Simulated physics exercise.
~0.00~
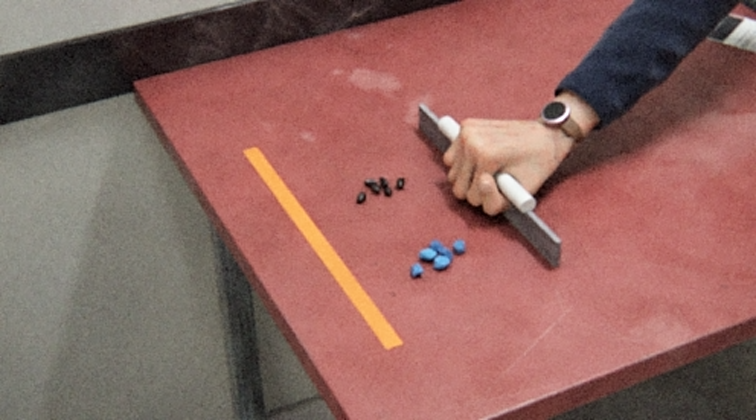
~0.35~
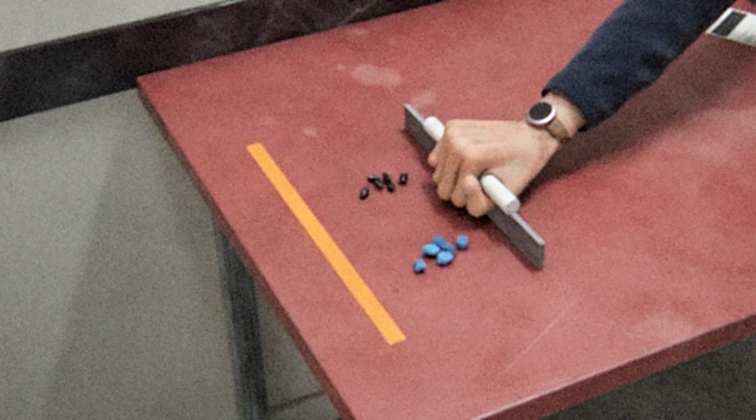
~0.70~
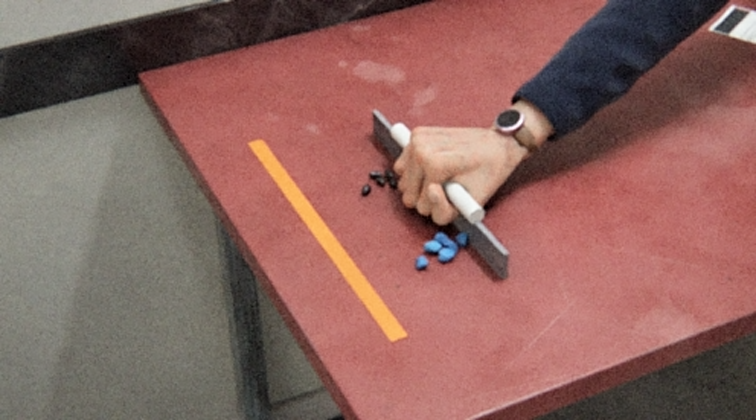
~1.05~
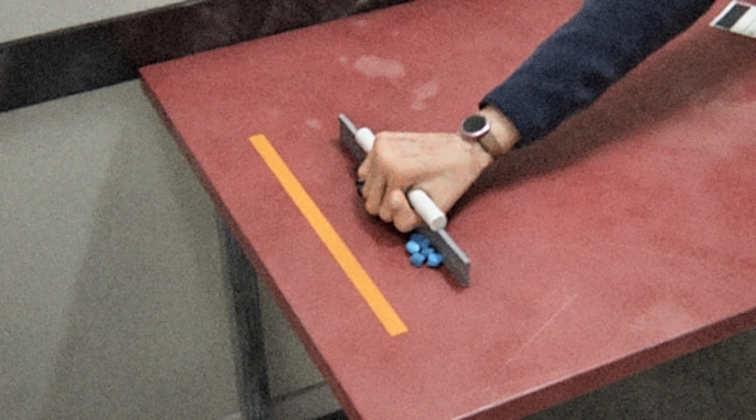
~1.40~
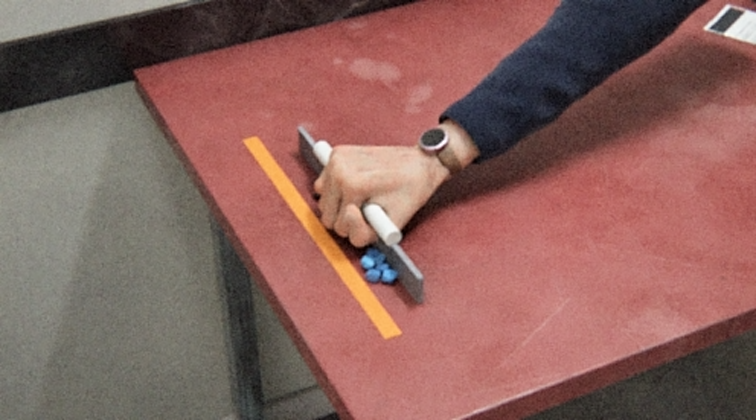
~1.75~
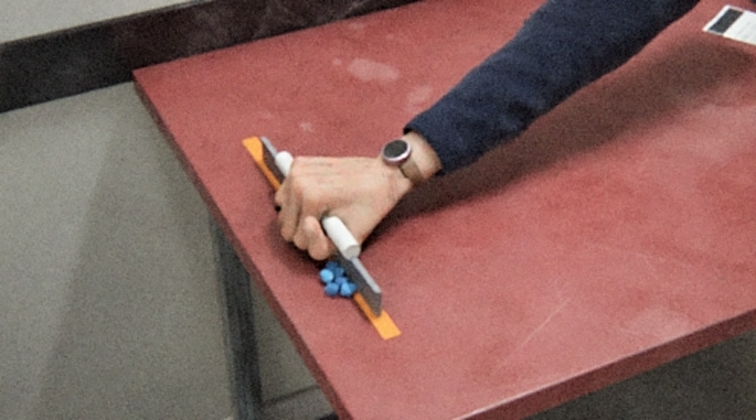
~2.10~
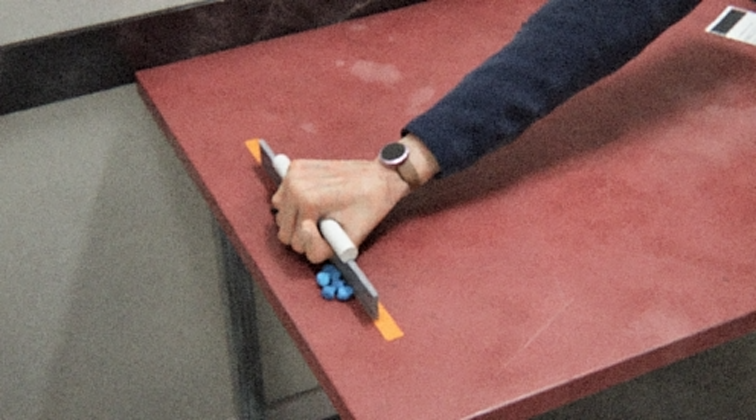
On a worn red table beside a grey floor, seen from above at an angle by a slightly swaying camera, a strip of orange tape runs near the left edge. A hand in a dark blue sleeve, wearing a round watch, grips the white handle of a grey scraper to the right of small black pieces and, nearer the viewer, small blue ones. The hand pushes the scraper left, reaching both groups and sweeping them along, the black ones becoming hidden behind the hand. The blade stops at the tape, with the blue pieces resting on the table before it.
